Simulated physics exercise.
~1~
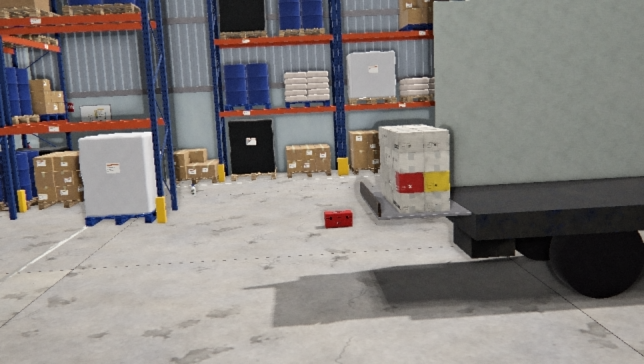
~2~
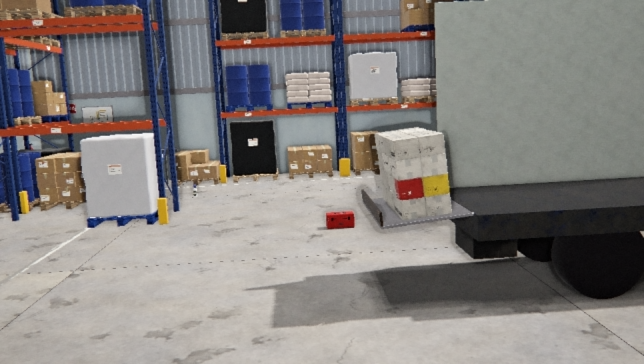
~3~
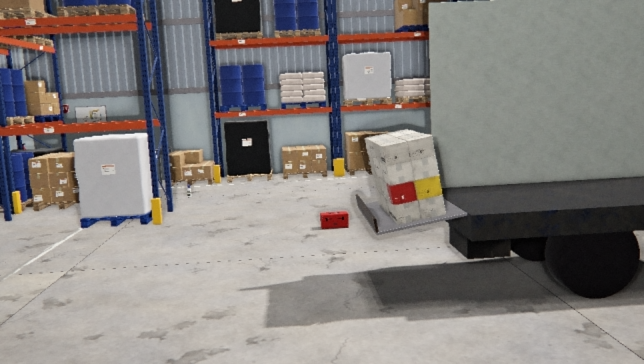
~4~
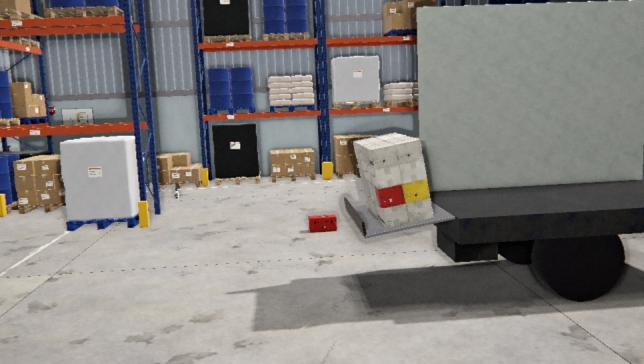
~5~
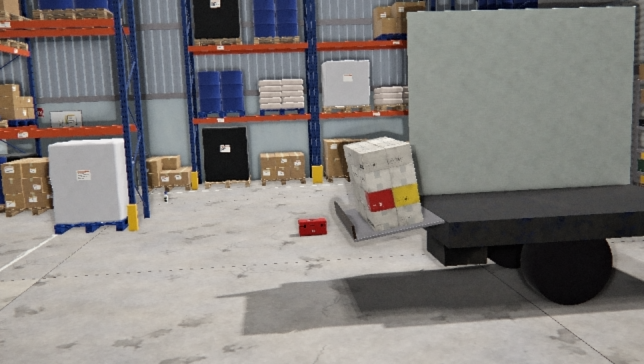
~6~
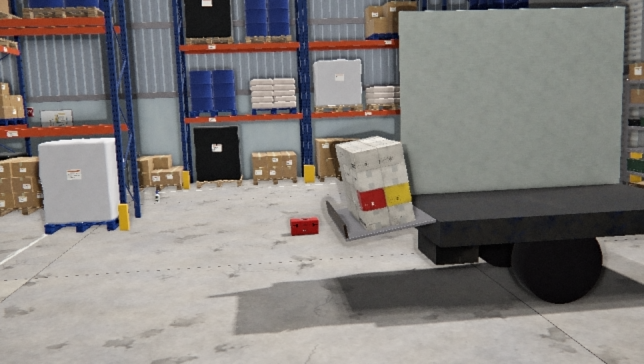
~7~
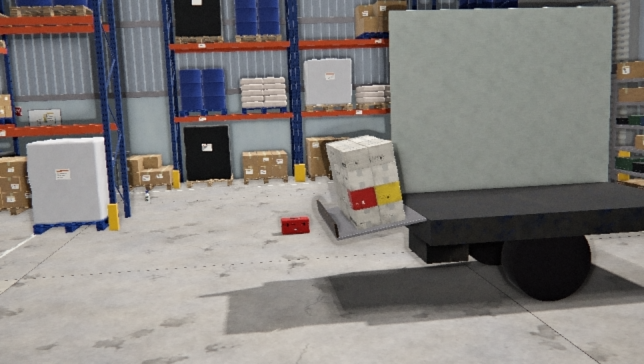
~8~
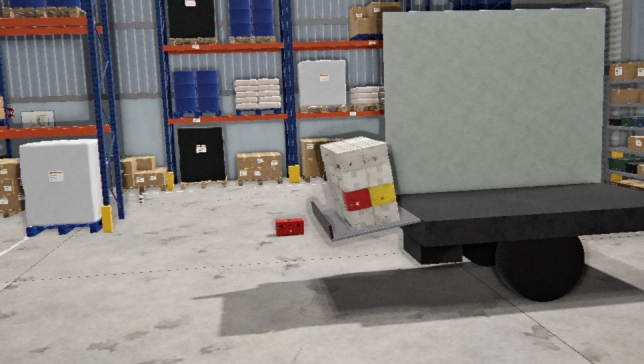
The clip shows a stack of pale parcels, with one red and one yellow, on a lorry's tail lift in a warehouse. The platform tilts down slightly and stays sloped as the view pans right, and the stack leans with it but remains aboard.
